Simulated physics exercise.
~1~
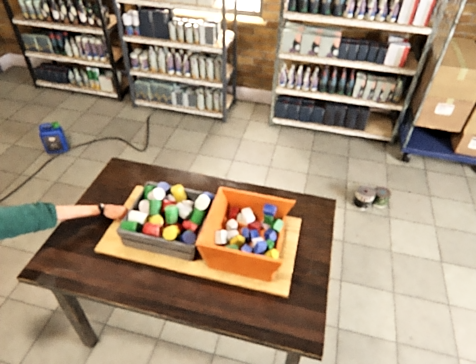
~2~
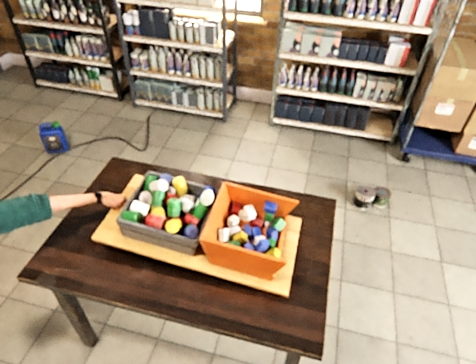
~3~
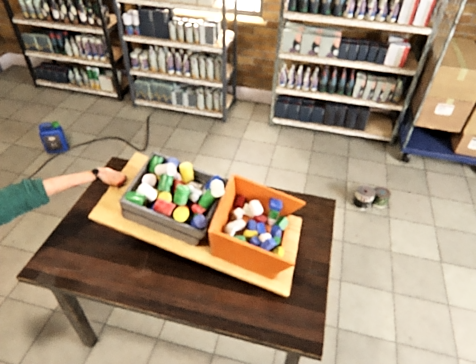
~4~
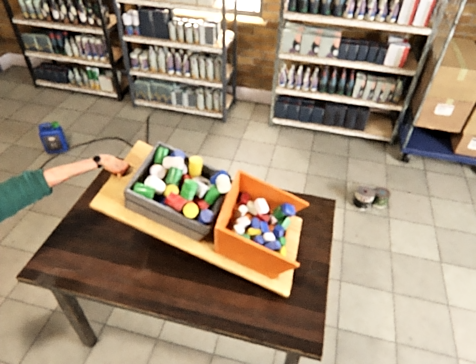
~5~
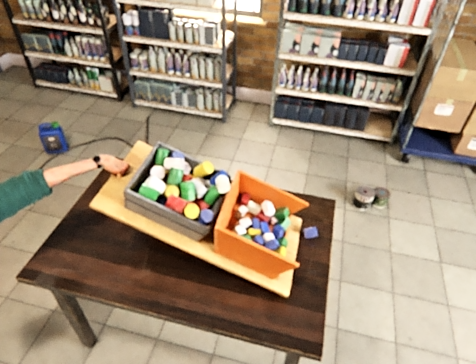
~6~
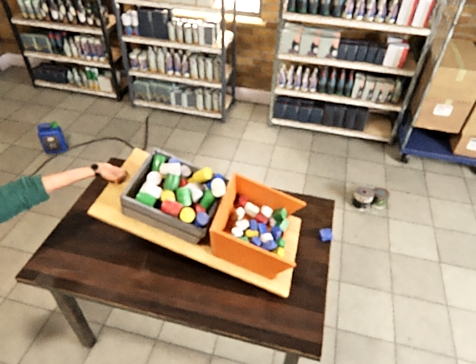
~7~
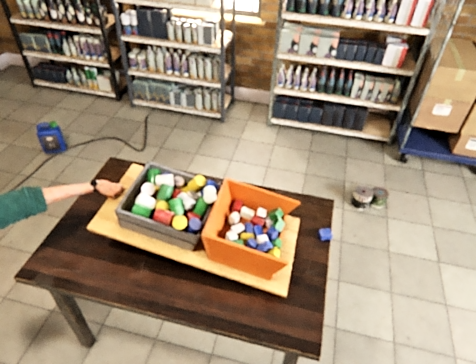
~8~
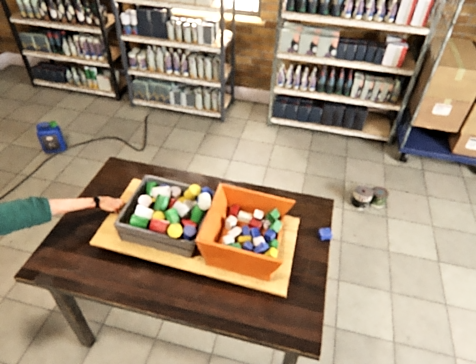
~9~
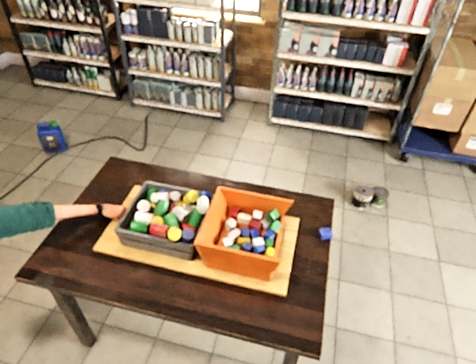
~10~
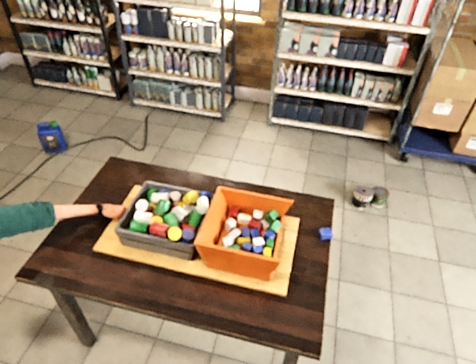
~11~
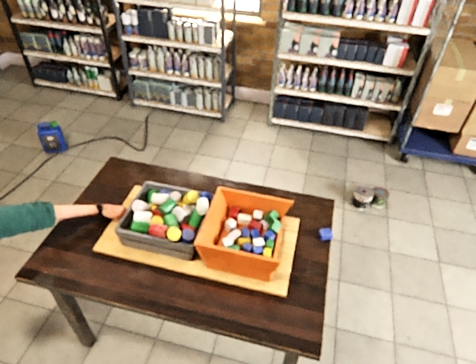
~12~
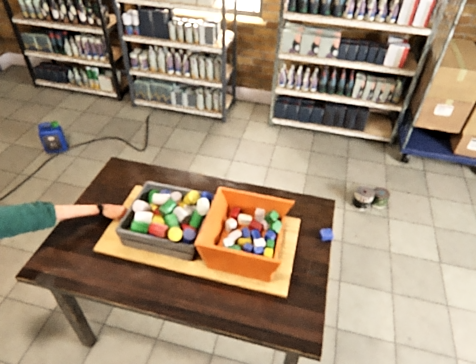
A hand tilting a board carrying grey and orange boxes, one blue piece tumbling onto the table, then lowering it flat.
